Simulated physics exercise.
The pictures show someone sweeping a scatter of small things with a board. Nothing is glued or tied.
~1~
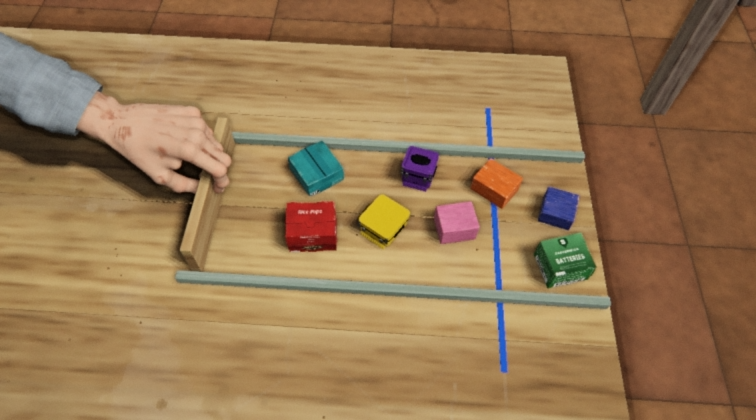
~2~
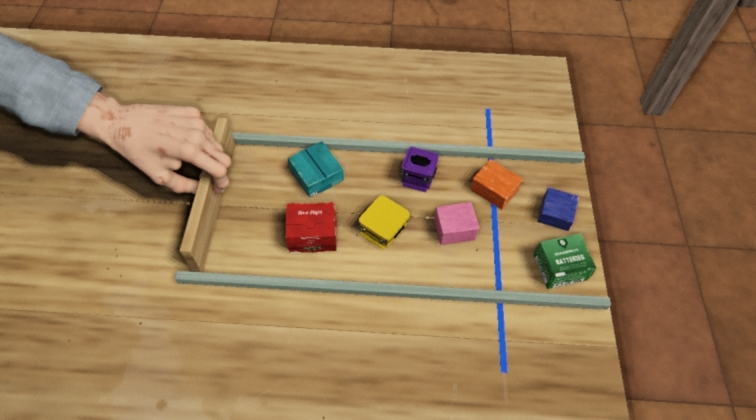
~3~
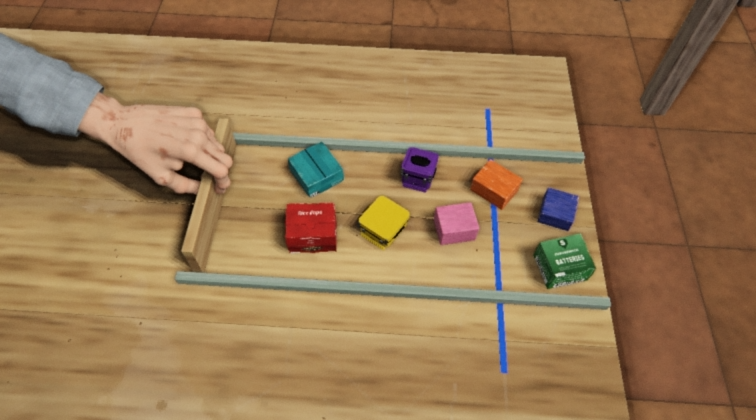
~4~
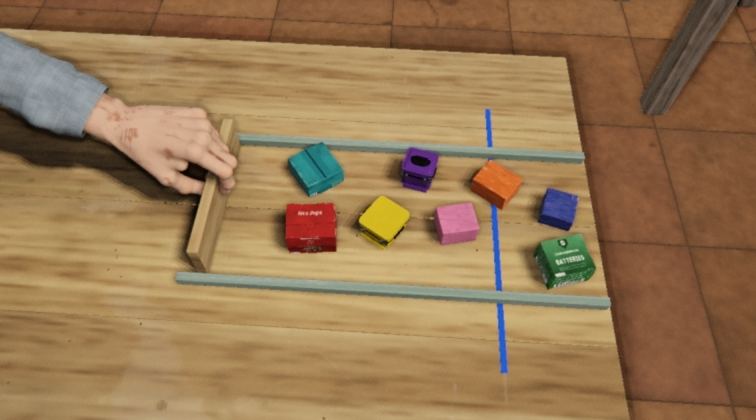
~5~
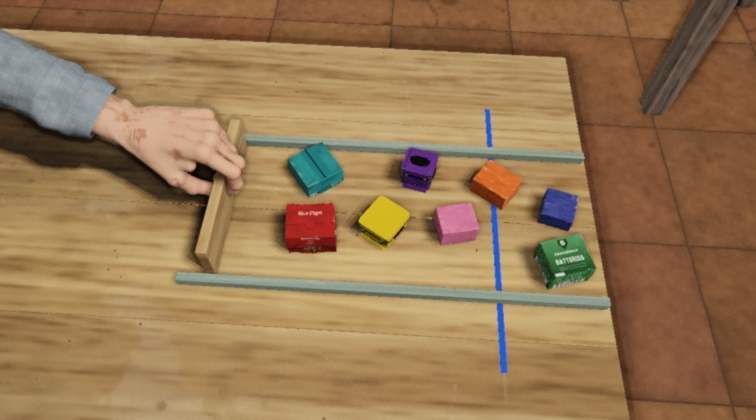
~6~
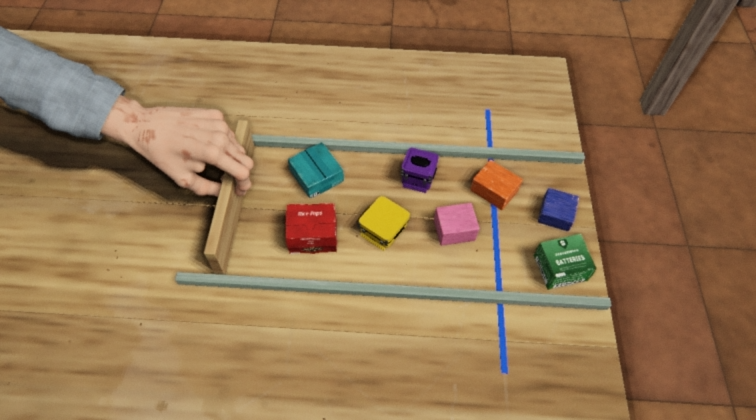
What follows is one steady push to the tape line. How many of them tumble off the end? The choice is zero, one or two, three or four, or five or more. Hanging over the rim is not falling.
The number that fall off is one or two.
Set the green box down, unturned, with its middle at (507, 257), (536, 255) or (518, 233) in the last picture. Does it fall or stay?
The green box is kept; holds on; falls.
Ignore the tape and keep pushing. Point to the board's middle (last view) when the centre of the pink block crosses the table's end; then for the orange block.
About (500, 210), and (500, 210) for the other.
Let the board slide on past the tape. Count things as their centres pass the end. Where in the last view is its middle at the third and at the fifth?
At (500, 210) for the third, at (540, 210) for the fifth.
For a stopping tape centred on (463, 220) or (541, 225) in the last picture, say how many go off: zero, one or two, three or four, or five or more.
In that order: Not one; 5 or more.
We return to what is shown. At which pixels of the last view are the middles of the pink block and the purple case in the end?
The pink block stops around (596, 220); the purple case around (550, 173).
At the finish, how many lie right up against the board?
That makes 2.
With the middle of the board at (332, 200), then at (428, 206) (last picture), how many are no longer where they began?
At the one place 3, at the other 7.
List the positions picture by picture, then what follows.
The first frame shows blue block (558, 208); green box (564, 261); orange block (496, 184); board (211, 192); tape (495, 221).
The second frame shows green box (564, 261); pink block (456, 224).
The third frame shows orange block (496, 184); yellow case (384, 223).
The fourth frame shows blue block (558, 209); purple case (419, 170).
The fifth frame shows green box (564, 262); turquoise box (316, 170).
The sixth frame shows blue block (558, 210); green box (564, 262); orange block (496, 185); board (232, 195); tape (495, 222).
Soon after, none off yet; blue block at rest near (558, 210); green box at rest near (564, 262); orange block at rest near (496, 185).
After that, none off yet; blue block at rest near (558, 210); green box at rest near (564, 262); orange block displaced a little near (515, 185).
In the end, the number that fall off is one or two; gone, blue block.
